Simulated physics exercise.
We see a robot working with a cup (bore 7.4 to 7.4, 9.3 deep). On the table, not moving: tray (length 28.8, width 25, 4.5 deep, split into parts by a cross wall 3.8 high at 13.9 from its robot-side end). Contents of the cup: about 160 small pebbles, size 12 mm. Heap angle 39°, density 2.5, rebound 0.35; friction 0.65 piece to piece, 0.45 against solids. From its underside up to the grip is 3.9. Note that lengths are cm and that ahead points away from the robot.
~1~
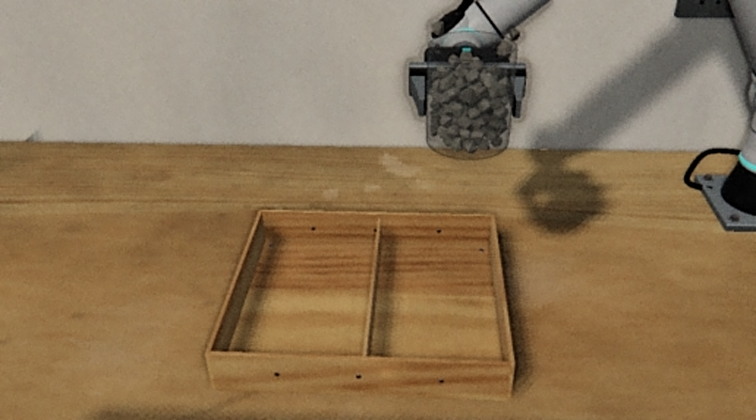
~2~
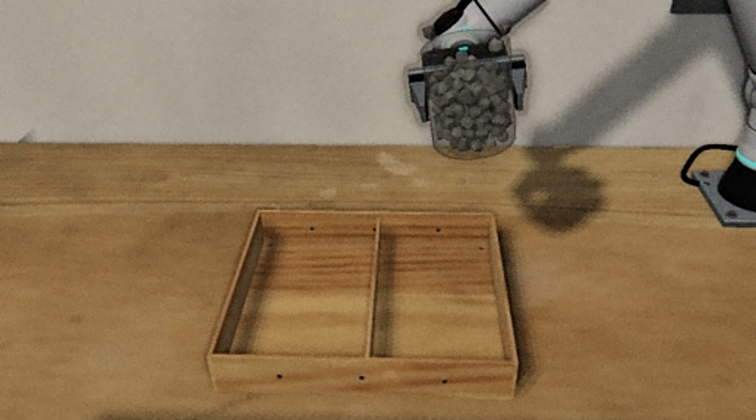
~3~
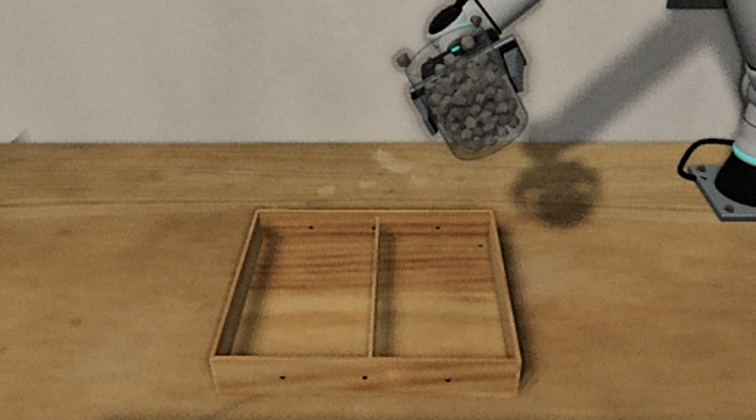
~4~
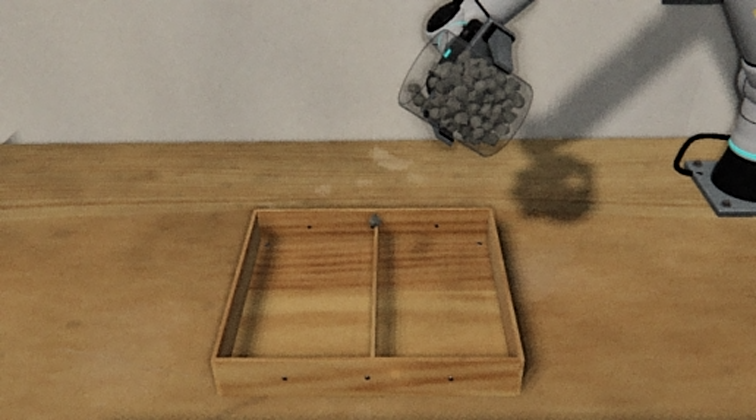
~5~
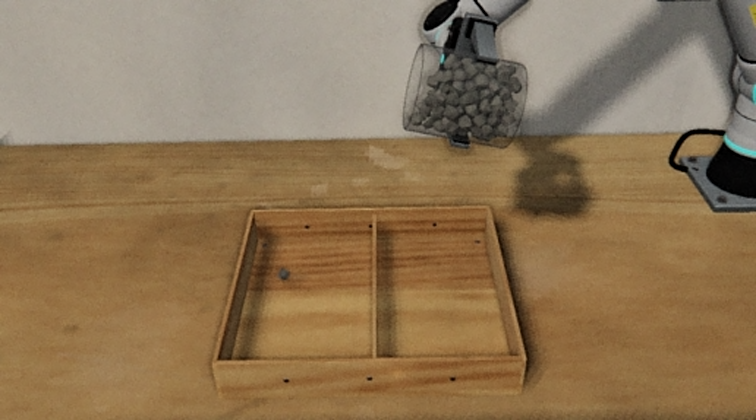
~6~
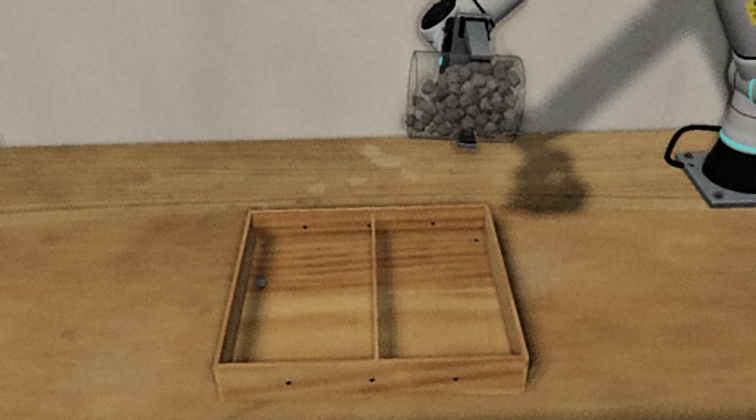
A robot arm tilts a clear cup of grey pebbles, dropping one into a divided wooden tray.
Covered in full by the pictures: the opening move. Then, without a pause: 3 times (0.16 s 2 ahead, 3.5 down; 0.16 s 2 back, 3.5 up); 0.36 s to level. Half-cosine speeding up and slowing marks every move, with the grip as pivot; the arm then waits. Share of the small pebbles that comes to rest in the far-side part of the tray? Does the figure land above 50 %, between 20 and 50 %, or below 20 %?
The figure lands below 20 %.
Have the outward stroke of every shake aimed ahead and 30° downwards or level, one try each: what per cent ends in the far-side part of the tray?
Try one gives about 10 in a hundred, try two about 25 in a hundred.
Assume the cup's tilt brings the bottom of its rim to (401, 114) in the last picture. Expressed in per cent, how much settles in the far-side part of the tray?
About 0 percent.
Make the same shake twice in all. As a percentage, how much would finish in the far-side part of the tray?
In that case, some 5 per cent.
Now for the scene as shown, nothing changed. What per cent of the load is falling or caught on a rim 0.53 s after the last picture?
0 per cent.
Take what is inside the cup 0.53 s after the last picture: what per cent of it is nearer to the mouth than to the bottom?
Roughly 40 %.
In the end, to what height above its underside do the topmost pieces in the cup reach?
Roughly 8.5 cm.
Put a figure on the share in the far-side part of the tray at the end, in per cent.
About 5 per cent.
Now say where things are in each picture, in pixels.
Cup middle at (470, 96), level; upper third of the load around (469, 82), from x 435 to 515, top at y 30; 164 in the cup, in the first frame.
Cup middle at (470, 96), tilted 8° forward; upper third of the load around (471, 81), from x 430 to 505, top at y 30, in the second frame.
Cup middle at (468, 95), tilted 29° forward; upper third of the load around (471, 82), from x 405 to 515, top at y 20; 163 in the cup, 1 in flight or on a rim, in the third frame.
Cup middle at (466, 95), tilted 56° forward; upper third of the load around (472, 81), from x 375 to 520, top at y 60; 163 in the cup, 1 in flight or on a rim, in the fourth frame.
Cup middle at (464, 97), tilted 77° forward; upper third of the load around (475, 80), from x 285 to 515, top at y 65; 163 in the cup, 1 in the far-side part, in the fifth frame.
Cup middle at (465, 98), tilted 85° forward; upper third of the load around (484, 81), from x 260 to 515, top at y 65; 163 in the cup, 1 in the far-side part, in the sixth frame.
Then, 0.53 s after the last picture, tilted 85° forward, highest piece 26 above the table; 158 in the cup, 5 in the far-side part, 1 in the robot-side part.
Then, 1.06 s after the last picture, tilted 71° forward, highest piece 28 above the table; 157 in the cup, 5 in the far-side part, 2 in the robot-side part.
Then, 1.52 s after the last picture, level, highest piece 30 above the table; 157 in the cup, 5 in the far-side part, 2 in the robot-side part.
Then, 2.57 s after the last picture, level, highest piece 30 above the table; 157 in the cup, 5 in the far-side part, 2 in the robot-side part.
Final count, 157 in the cup, 5 in the far-side part, 2 in the robot-side part. That is 3 % in the far-side part of the tray.
